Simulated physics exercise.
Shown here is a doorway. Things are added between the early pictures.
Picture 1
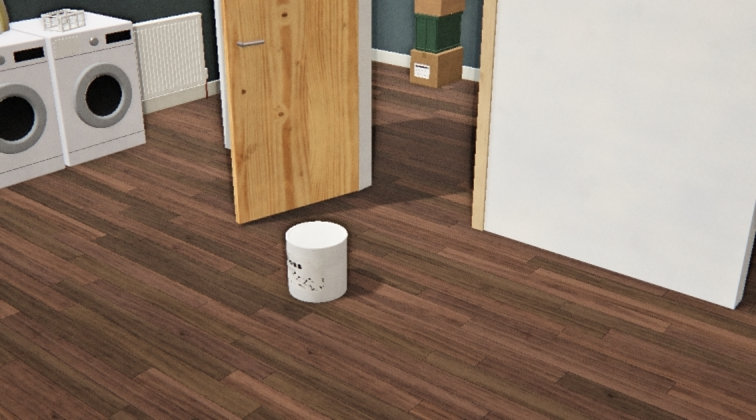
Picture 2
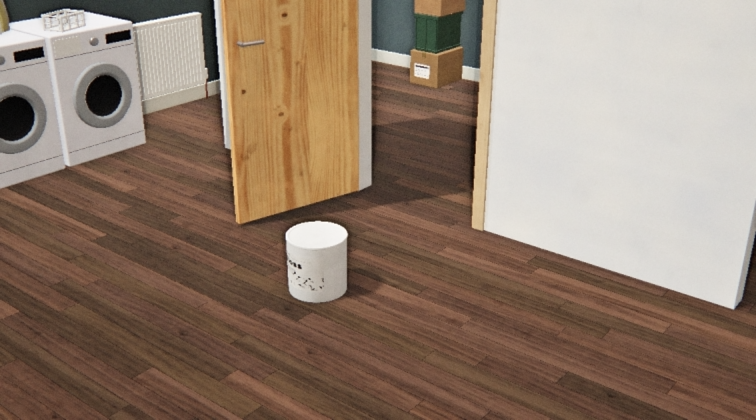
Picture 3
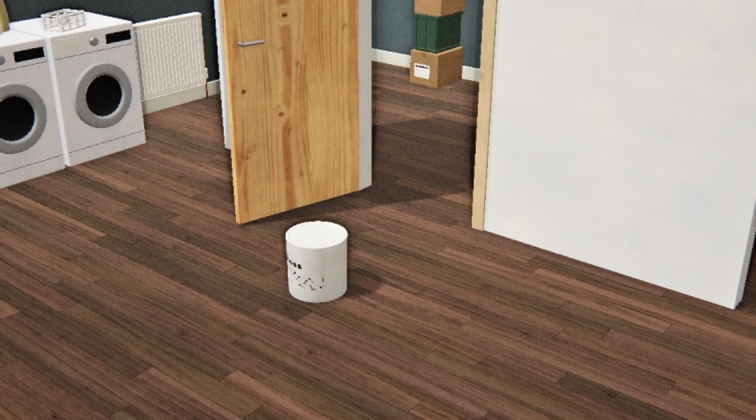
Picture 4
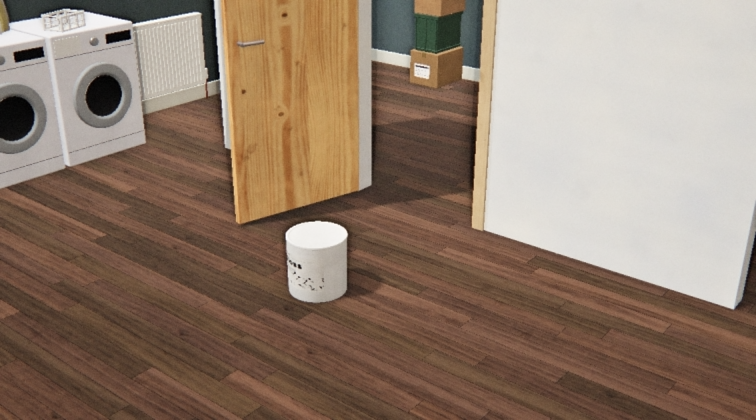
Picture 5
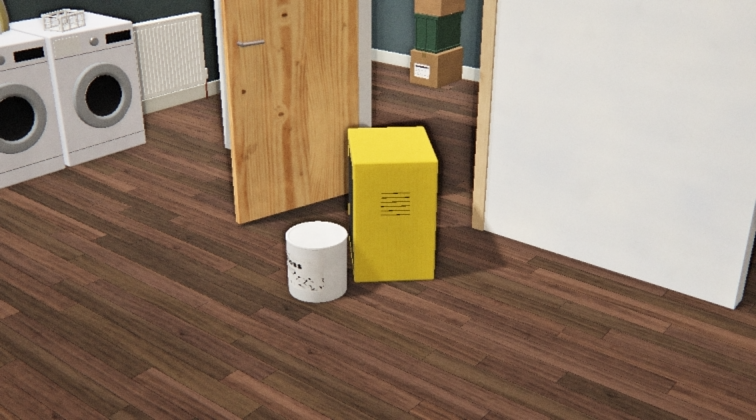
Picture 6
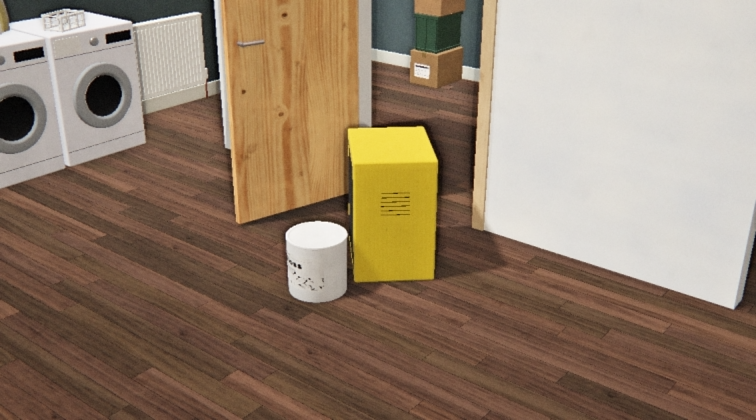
The video shows a wide-open wooden door and a white pail on a dark wood floor, with washing machines behind. A yellow metal appliance abruptly appears beside the pail, in front of the doorway, while everything else stays still.
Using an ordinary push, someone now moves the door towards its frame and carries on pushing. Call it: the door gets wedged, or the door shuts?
It gets wedged.
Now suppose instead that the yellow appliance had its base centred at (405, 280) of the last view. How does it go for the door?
Next, the door completes its arc.
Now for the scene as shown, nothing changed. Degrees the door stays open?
Angle: About 55°.
Then, 0.50 s on from there, door at 89°.
Then, 0.70 s on from there, door at 76°.
Then, 1.00 s on from there, door at 55°.
In the end, door at 54°; both unmoved. At the end, from the last picture's camera, yellow appliance near (392, 203).
